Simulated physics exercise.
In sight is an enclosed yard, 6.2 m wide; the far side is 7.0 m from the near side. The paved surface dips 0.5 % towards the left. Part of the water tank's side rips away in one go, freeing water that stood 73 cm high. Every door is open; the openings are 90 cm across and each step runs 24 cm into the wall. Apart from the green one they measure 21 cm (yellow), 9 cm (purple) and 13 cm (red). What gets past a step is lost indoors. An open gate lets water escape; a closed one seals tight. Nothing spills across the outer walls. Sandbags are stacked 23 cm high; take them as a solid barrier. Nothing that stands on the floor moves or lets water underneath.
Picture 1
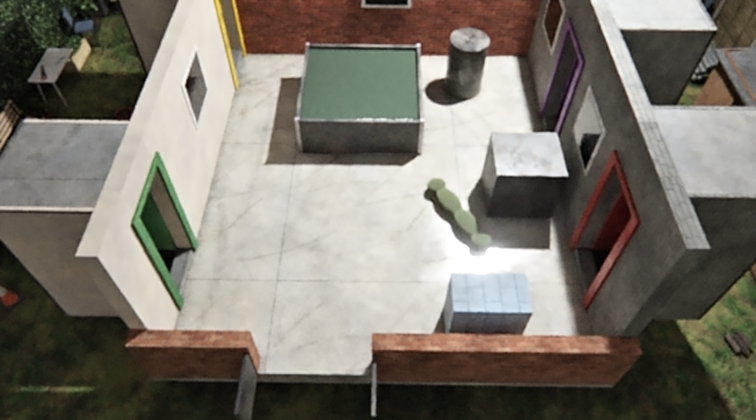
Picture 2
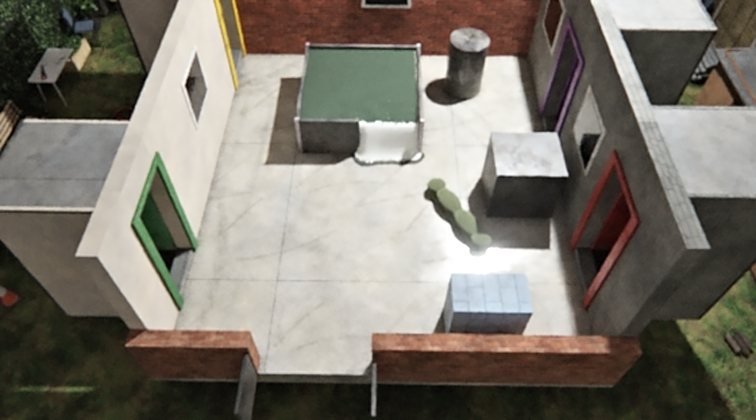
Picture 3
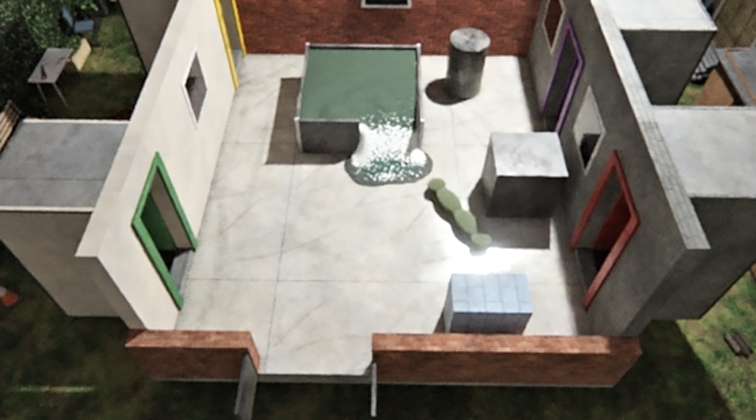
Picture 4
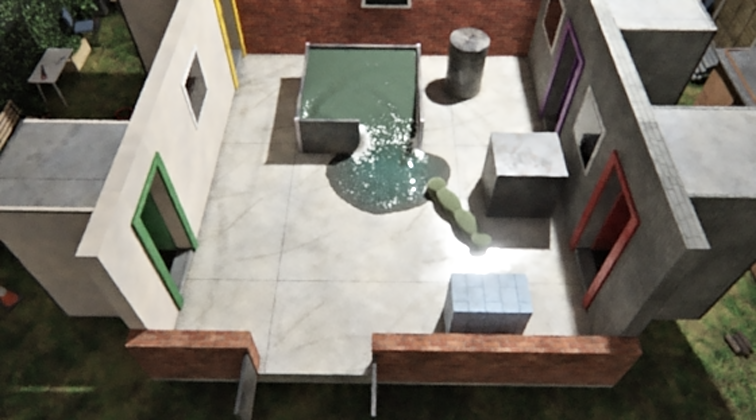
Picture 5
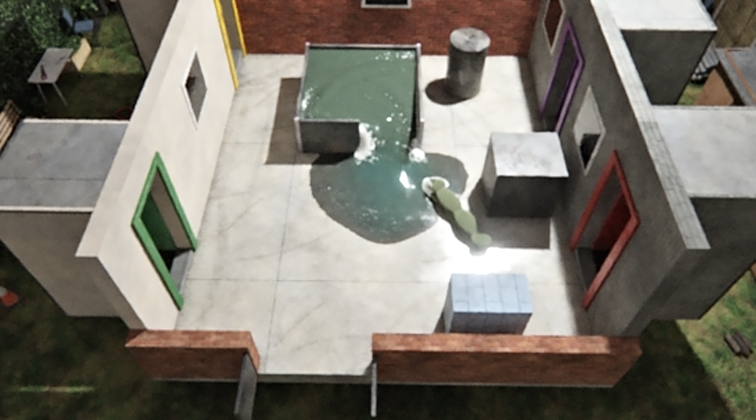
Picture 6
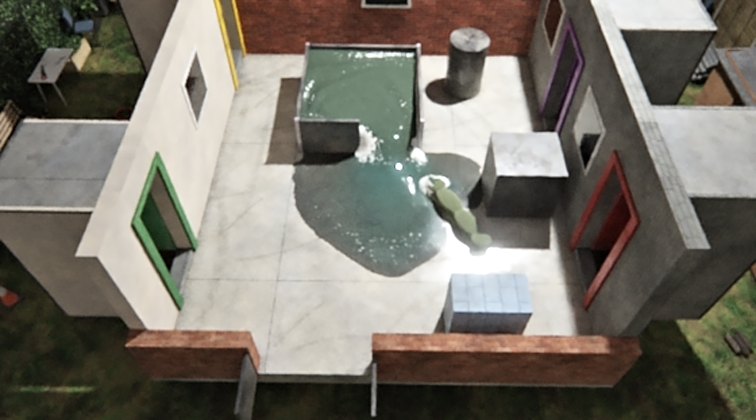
In a walled yard, a tank's side bursts and water spreads across the pale floor.
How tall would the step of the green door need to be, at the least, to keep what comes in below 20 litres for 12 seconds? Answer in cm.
It would have to be roughly 6 cm high.
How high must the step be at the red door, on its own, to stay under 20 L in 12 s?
Roughly 13.5 cm at red.
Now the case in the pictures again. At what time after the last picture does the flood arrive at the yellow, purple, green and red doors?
Yellow 7.5 s, purple 1.6 s, green 1.6 s, red 1.6 s.
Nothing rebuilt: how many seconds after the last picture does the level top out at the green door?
Around 8.0 s.
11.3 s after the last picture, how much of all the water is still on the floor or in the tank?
Roughly 70 in a hundred.
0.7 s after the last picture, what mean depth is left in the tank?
About 52 cm.
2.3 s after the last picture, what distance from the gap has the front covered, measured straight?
About 5.2 m.
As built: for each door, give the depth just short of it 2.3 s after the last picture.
In cm: Yellow 0, purple 2, green 4, red 16.
Then, 0.7 s after the last picture water covers 35 % of the floor, deepest (42 cm) near (393, 157); it has not reached the green door.
Then, 2.3 s after the last picture water covers 50 % of the floor, deepest (30 cm) near (419, 359); 4 cm at the green door, 0 litres in over its 10 cm step.
Then, 11.3 s after the last picture water covers 95 % of the floor, deepest (12 cm) near (168, 355); 8 cm at the green door, 0 litres in over its 10 cm step.
At the green door as built, the water peaked near 9 cm, 8.1 s after the last picture.
With a step of 5.5 cm, 27 litres would have come in within the 12 s; with 6.5 cm, 13 litres. So under 20 litres takes about 6 cm.
